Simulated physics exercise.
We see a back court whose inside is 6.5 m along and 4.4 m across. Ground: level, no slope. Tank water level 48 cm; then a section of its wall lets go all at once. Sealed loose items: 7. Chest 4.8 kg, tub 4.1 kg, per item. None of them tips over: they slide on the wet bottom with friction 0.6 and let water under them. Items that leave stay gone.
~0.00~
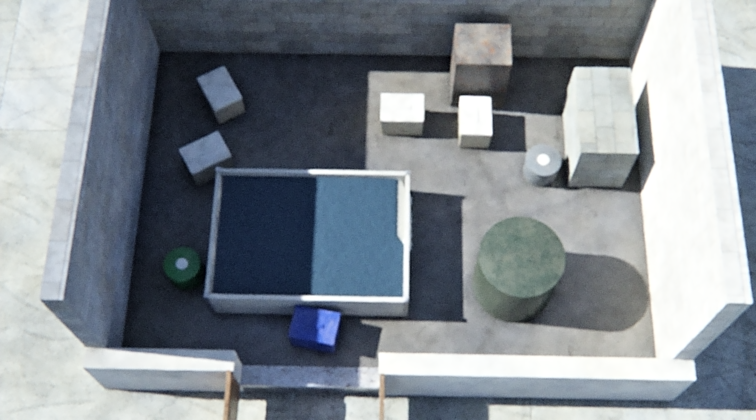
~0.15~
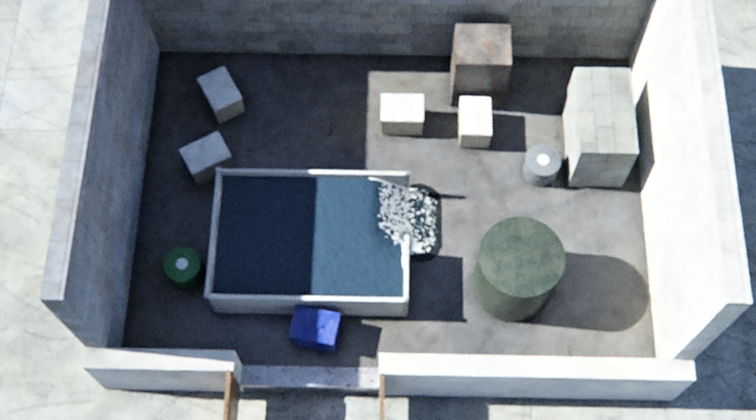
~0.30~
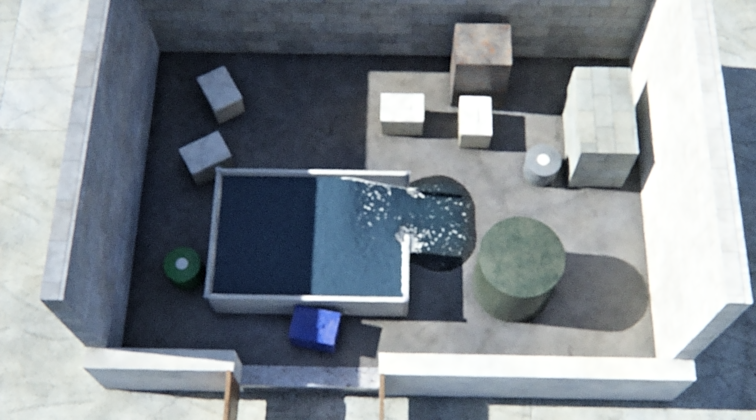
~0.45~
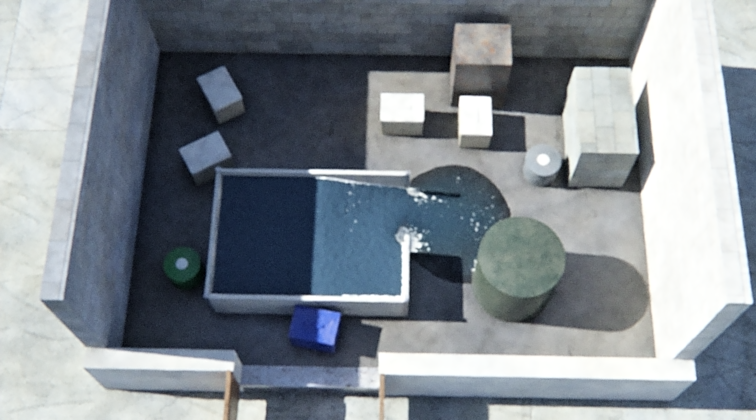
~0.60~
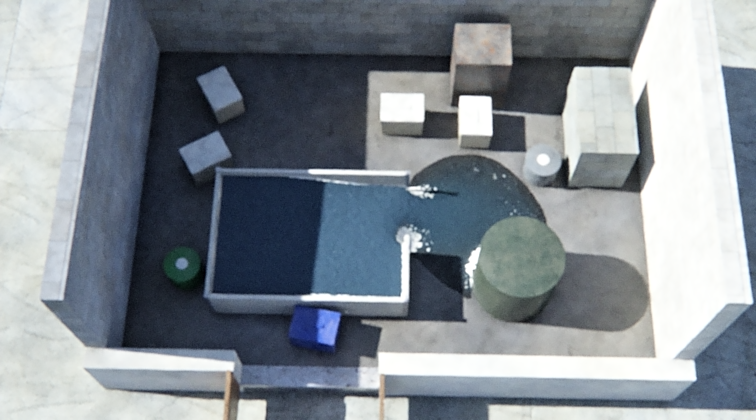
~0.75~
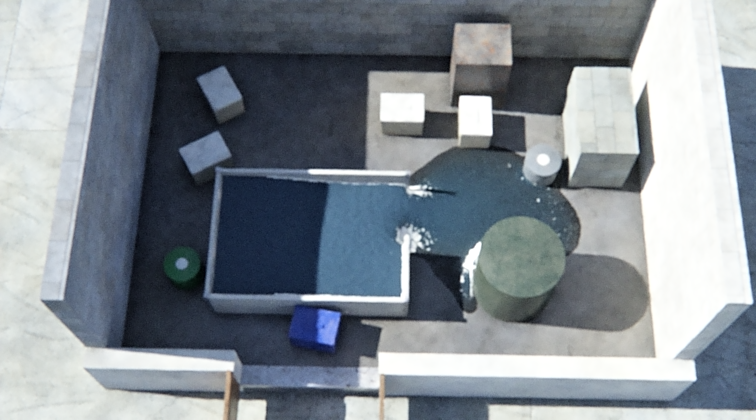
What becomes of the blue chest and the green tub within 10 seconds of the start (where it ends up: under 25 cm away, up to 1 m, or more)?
One by one: I'd say the blue chest goes a long distance; I'd say the green tub remains almost still.
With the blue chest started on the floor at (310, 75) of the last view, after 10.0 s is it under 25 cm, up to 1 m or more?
I'd say it lands far off.
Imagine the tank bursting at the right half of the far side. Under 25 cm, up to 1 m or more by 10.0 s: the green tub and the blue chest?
Under that change the green tub would be borne far and the blue chest would be borne far.
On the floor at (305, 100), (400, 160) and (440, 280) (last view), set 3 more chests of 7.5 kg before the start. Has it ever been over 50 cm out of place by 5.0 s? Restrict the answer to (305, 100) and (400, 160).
Lab note - ordered: Below threshold / below threshold.
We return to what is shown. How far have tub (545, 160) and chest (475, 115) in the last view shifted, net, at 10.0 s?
In that order: 400 cm, 350 cm.
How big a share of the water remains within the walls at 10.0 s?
Around 94 per cent of the water is still in there.
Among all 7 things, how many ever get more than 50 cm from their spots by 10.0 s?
Count: 6.
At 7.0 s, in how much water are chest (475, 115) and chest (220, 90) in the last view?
First about 5 cm, second about 2 cm.
After 2.0 s the blue chest is near (314, 325), 0.0 m from its start, aground; the green tub is near (182, 264), 0.0 m from its start, aground; 0 of 7 are out; 2 afloat.
After 4.5 s the blue chest is near (313, 325), 0.0 m from its start, aground; the green tub is near (182, 264), 0.0 m from its start, aground; 0 of 7 are out; 2 afloat.
After 7.0 s the blue chest is near (252, 345), 0.8 m from its start, afloat; the green tub is near (182, 264), 0.0 m from its start, aground; 0 of 7 are out; 4 afloat.
After 10.0 s the blue chest is near (143, 299), 2.1 m from its start, afloat; the green tub is near (182, 264), 0.0 m from its start, aground; 0 of 7 are out; 6 afloat.
